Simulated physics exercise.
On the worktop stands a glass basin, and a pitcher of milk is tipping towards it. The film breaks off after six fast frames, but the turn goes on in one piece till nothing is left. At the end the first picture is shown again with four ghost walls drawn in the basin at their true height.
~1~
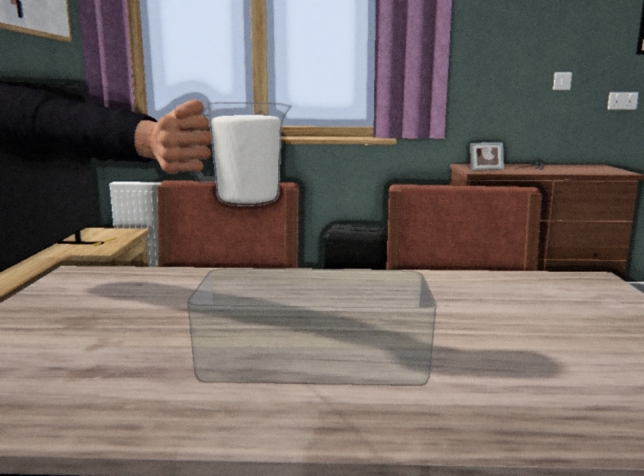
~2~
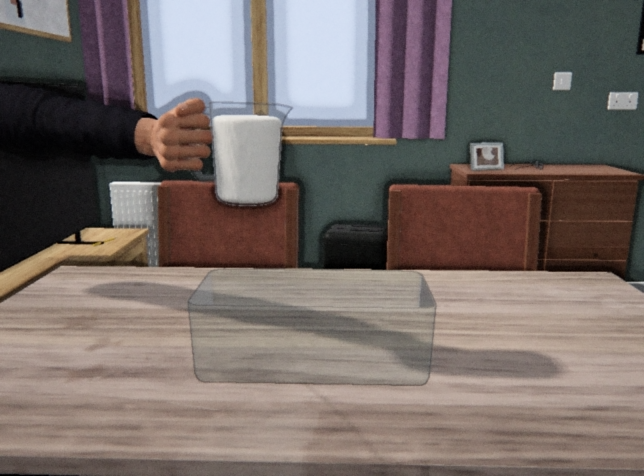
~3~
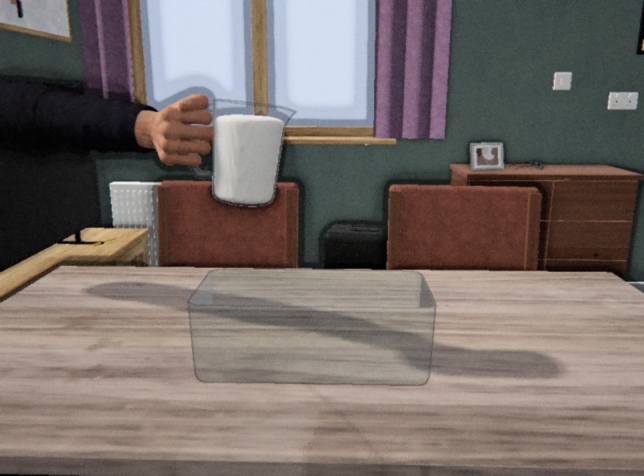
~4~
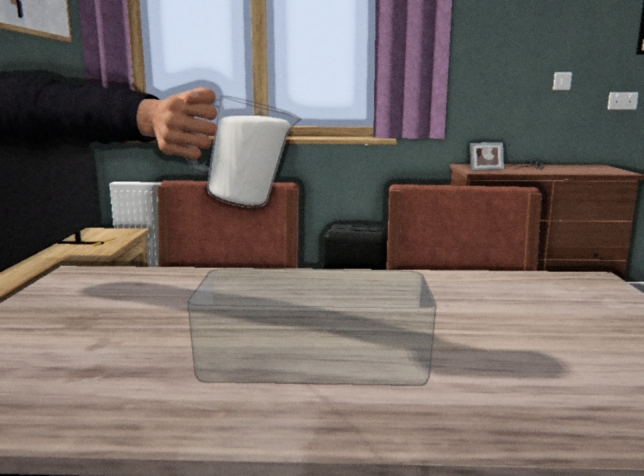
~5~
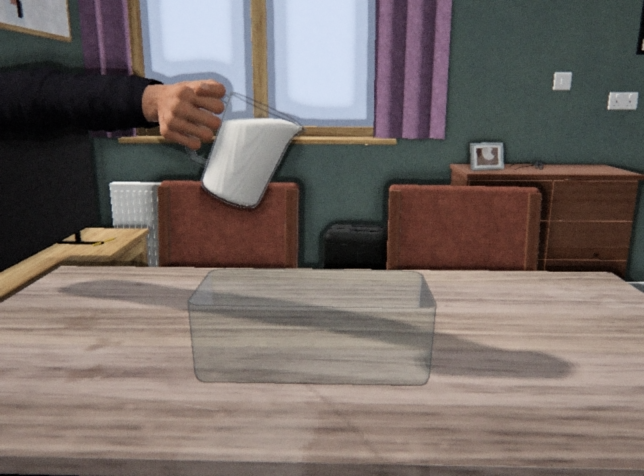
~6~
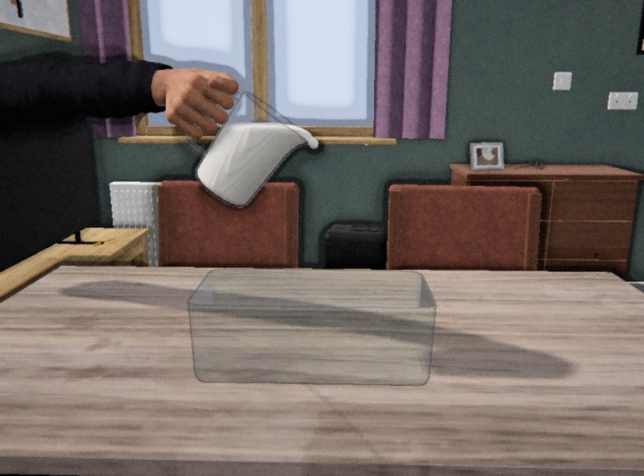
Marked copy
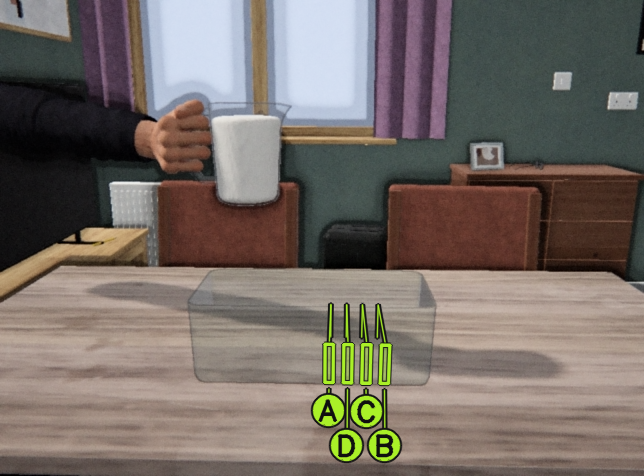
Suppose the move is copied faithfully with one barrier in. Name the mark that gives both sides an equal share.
D.
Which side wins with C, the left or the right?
The left side.
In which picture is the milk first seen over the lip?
Picture 6.
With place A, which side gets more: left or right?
The right one.
On the marked copy, A at (328, 388); B at (384, 389); C at (365, 389); D at (347, 389).
For place A, about 12 % ends left of the wall and 85 % right of it.
For place B, about 90 % ends left of the wall and 3 % right of it; 7 % is lost outside.
For place C, about 77 % ends left of the wall and 18 % right of it; 6 % is lost outside.
For place D, about 42 % ends left of the wall and 56 % right of it.
